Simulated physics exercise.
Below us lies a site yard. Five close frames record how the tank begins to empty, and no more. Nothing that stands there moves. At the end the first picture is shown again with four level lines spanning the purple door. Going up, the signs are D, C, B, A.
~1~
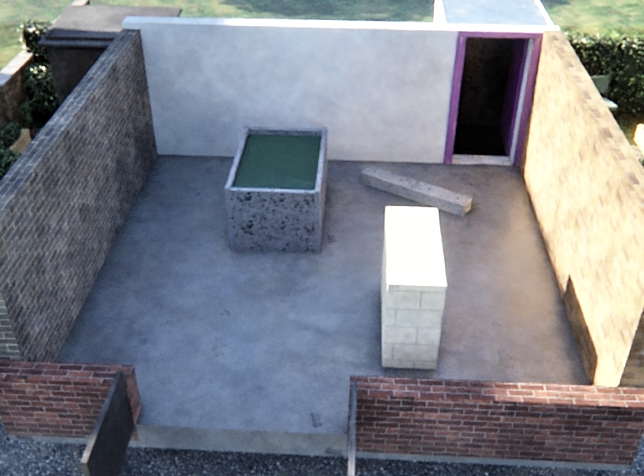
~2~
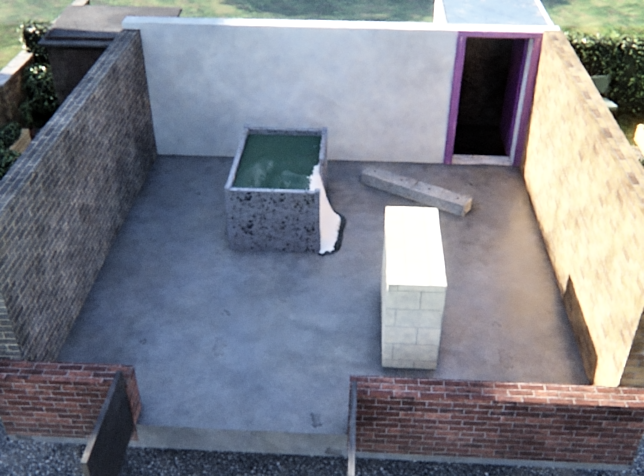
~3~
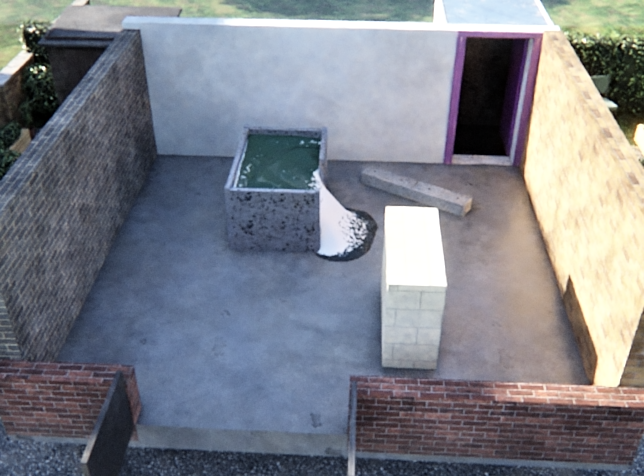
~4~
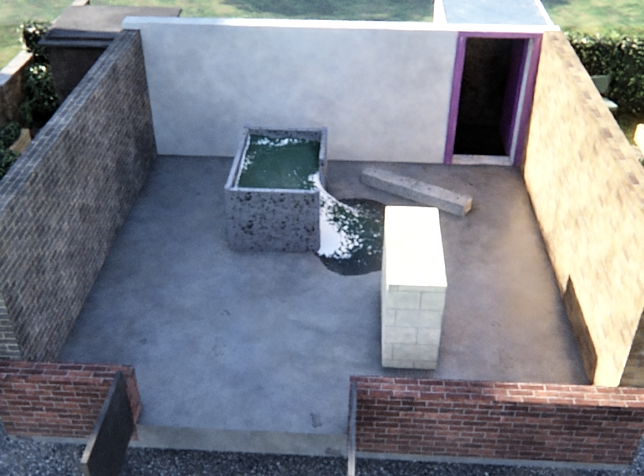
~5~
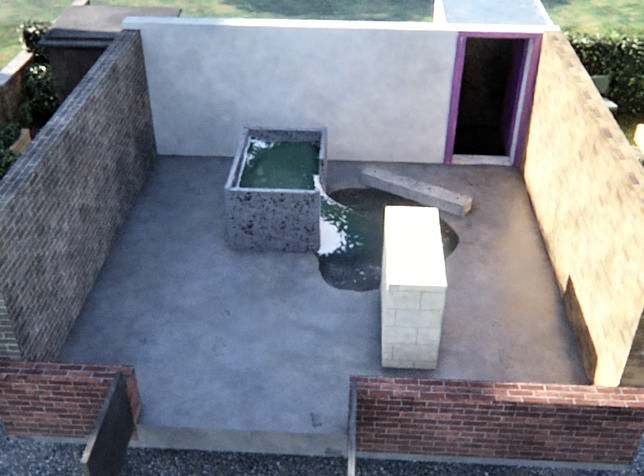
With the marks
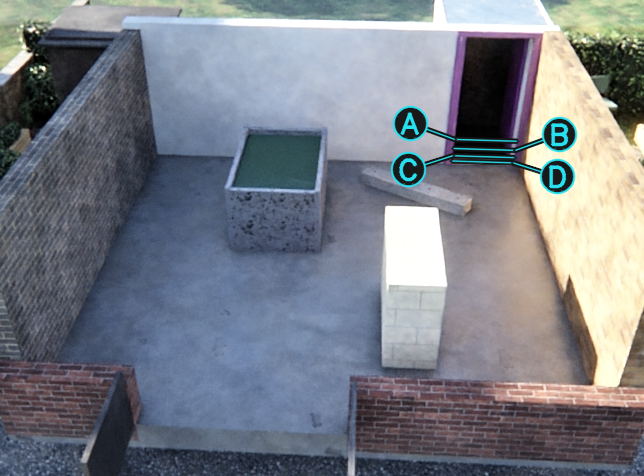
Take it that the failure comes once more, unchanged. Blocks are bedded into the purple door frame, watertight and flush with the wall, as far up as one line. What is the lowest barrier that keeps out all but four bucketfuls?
C is the one.
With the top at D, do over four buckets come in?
Yes, it does.
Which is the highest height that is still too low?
Height D.
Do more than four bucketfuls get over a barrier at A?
No.
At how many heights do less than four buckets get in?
Three.
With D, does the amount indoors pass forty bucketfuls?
No, less.
In cyan, A at (485, 140); B at (484, 149); C at (483, 156); D at (482, 161); from the bottom up D, C, B, A.
With A, nothing gets over.
With B, nothing gets over.
With C, a splash gets over, under a bucket.
With D, about 12 bucketfuls get in.
